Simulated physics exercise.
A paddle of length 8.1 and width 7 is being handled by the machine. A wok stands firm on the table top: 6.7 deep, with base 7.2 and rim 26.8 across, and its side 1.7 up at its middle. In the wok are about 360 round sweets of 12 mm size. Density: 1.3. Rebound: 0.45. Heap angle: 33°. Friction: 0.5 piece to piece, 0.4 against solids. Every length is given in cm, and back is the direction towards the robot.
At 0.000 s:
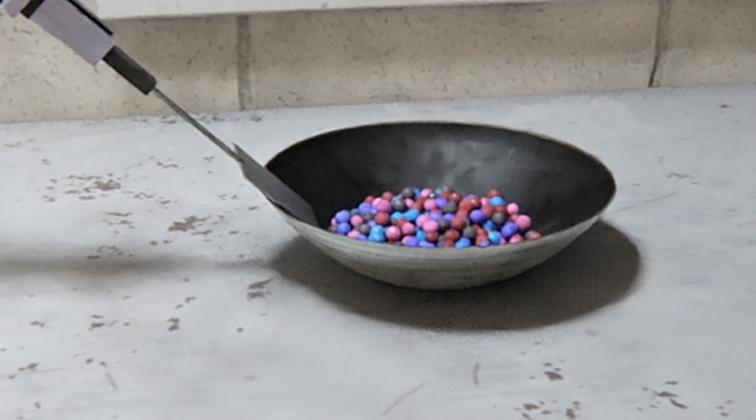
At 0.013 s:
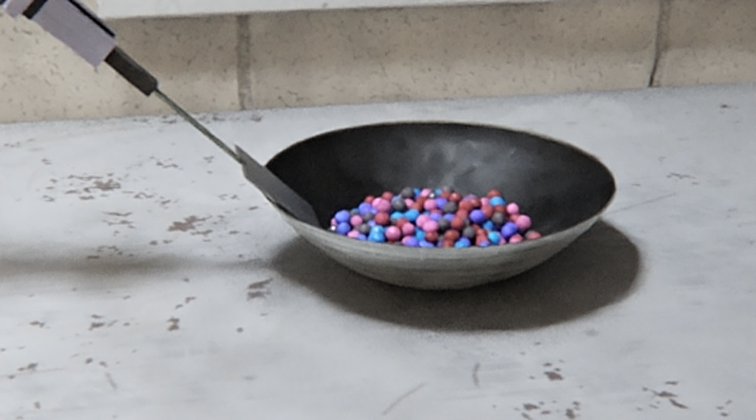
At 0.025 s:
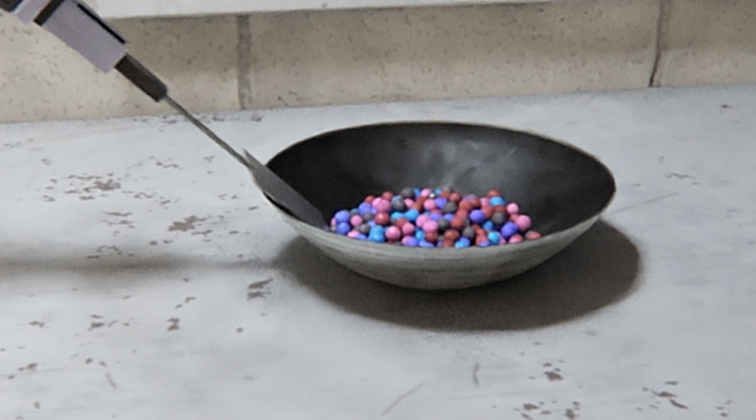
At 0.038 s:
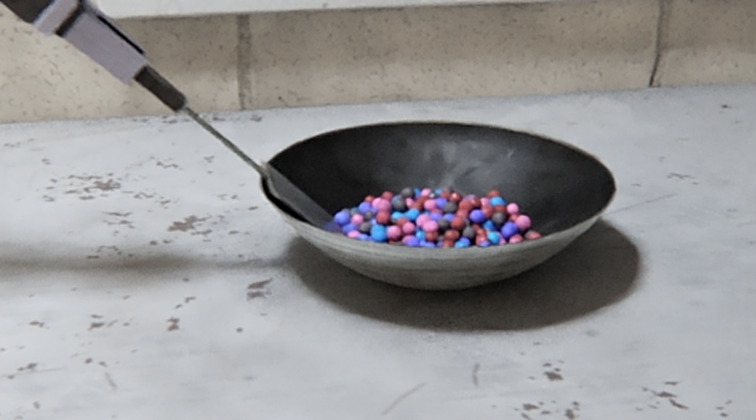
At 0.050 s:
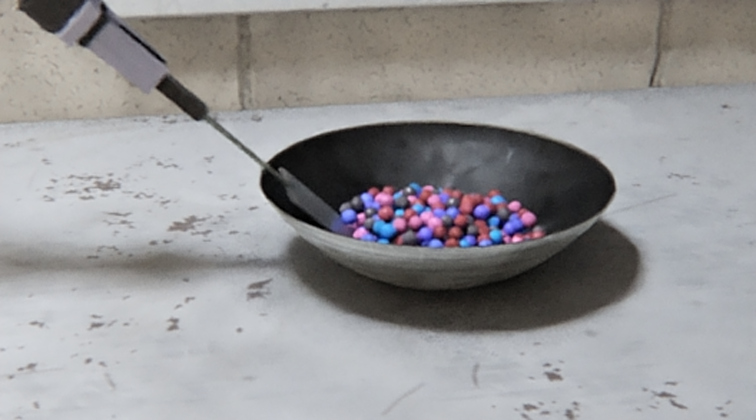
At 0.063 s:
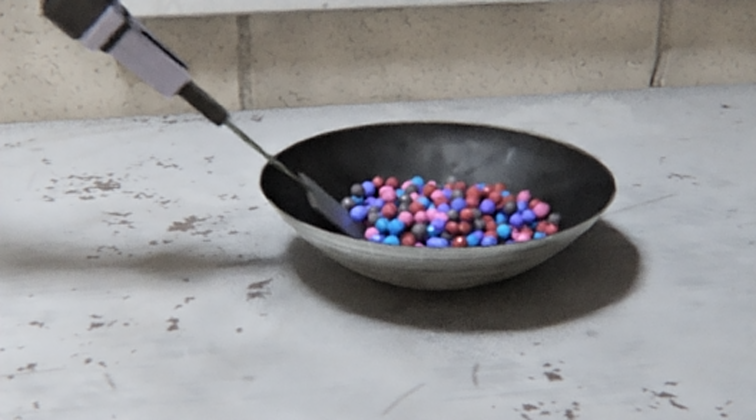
A robot arm slides a paddle down into a dark wok, pushing colourful round sweets slightly right.
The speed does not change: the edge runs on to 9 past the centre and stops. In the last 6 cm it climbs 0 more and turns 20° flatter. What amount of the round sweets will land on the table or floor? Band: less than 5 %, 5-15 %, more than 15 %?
More than 15 %.
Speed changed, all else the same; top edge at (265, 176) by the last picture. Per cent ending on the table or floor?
Near 5 in a hundred.
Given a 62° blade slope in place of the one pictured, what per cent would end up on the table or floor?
Estimate: Approx. 35 %.
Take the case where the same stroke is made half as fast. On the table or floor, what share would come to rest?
Then about 10 per cent.
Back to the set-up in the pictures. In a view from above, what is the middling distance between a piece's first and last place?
Somewhere around 9 centimetres, I'd say.
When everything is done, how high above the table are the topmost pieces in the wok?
Roughly 7.0 centimetres.
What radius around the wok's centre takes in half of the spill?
The answer is around 26 cm.
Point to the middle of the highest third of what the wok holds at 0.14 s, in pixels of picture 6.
Centre: Roughly (526, 193) in the last picture.
By 0.10 s, sloping 44°, highest piece 7 above the table; 358 in the wok.
By 0.14 s, sloping 39°, highest piece 8 above the table; 358 in the wok.
By 0.35 s, sloping 24°, highest piece 10 above the table; 238 in the wok, 40 on the table or floor, 80 on the blade or in flight.
By 1.40 s, sloping 24°, highest piece 8 above the table; 237 in the wok, 121 on the table or floor.
Final count, 237 in the wok, 121 on the table or floor. That is 34 % on the table or floor.
